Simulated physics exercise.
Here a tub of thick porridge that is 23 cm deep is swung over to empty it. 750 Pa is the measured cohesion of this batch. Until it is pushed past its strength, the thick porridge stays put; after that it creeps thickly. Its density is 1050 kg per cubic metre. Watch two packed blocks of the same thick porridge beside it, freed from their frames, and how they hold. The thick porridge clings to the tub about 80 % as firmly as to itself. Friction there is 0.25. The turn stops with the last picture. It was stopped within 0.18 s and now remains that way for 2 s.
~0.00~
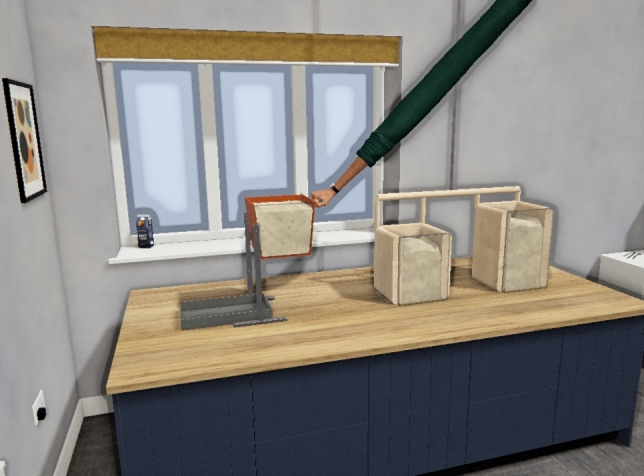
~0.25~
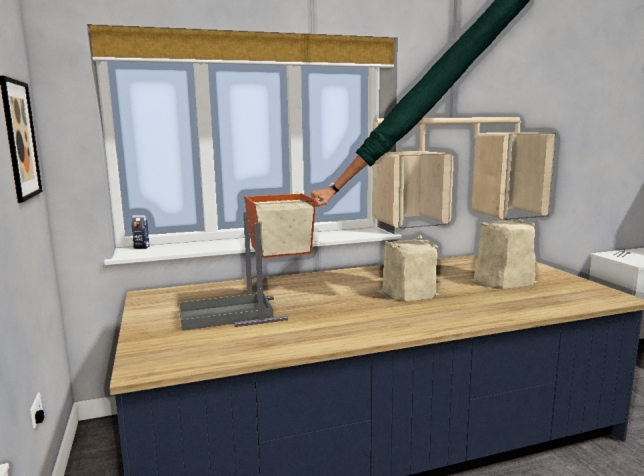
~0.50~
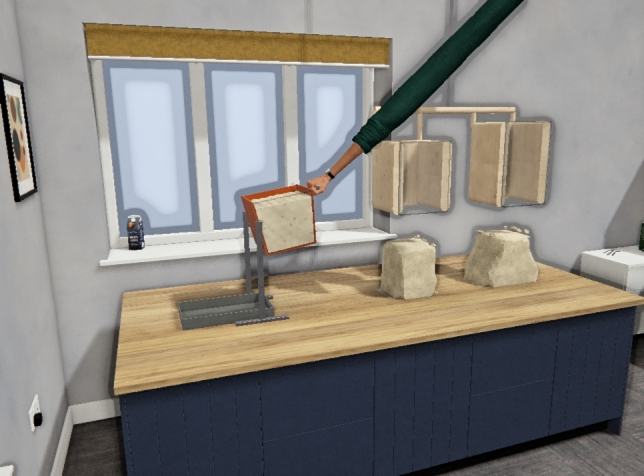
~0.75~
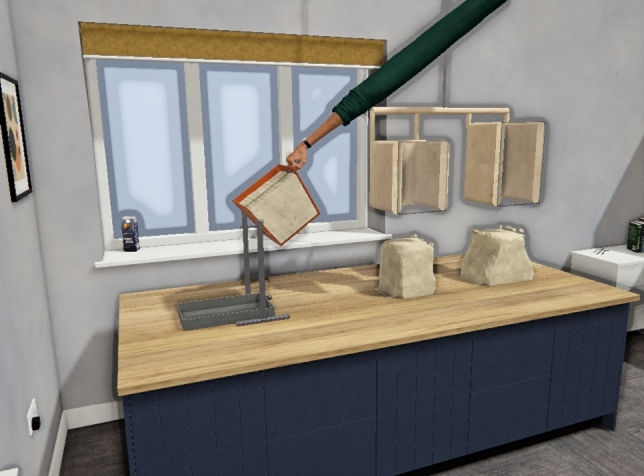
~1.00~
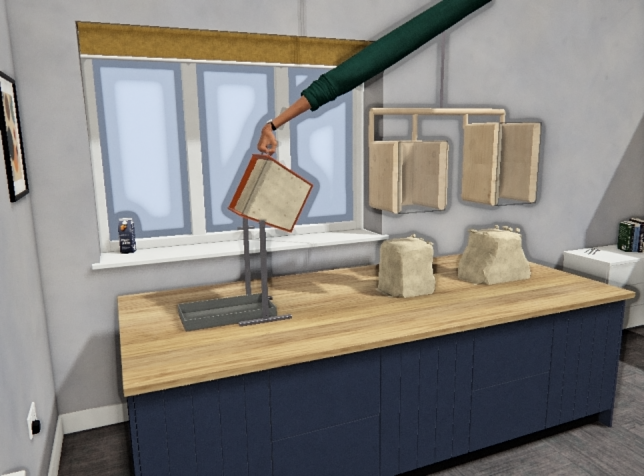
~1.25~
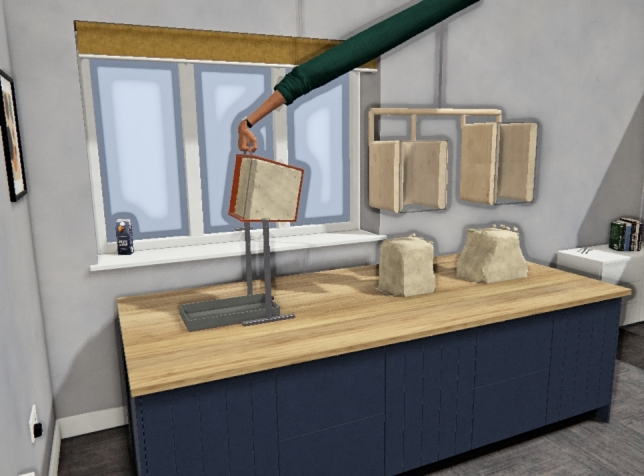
On a kitchen counter, two freed pale blocks slump while a green-sleeved arm tilts a tub.
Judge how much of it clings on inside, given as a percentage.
Something like 100 % clings on inside.
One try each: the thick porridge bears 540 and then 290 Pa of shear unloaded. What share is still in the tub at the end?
100 %, then 55 %.
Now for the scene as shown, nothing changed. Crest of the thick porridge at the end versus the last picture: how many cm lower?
Roughly 0 cm.
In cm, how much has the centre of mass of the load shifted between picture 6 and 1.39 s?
Shift: Roughly 0 cm.
By 1.39 s, the tub is at 79 degrees and holds 100 %.
By 1.56 s, the tub is at 79 degrees and holds 100 %.
By 1.73 s, the tub is at 79 degrees and holds 100 %.
By 1.90 s, the tub is at 79 degrees and holds 100 %.
By 3.25 s, at the end, the tub is at 79 degrees and holds 100 %.
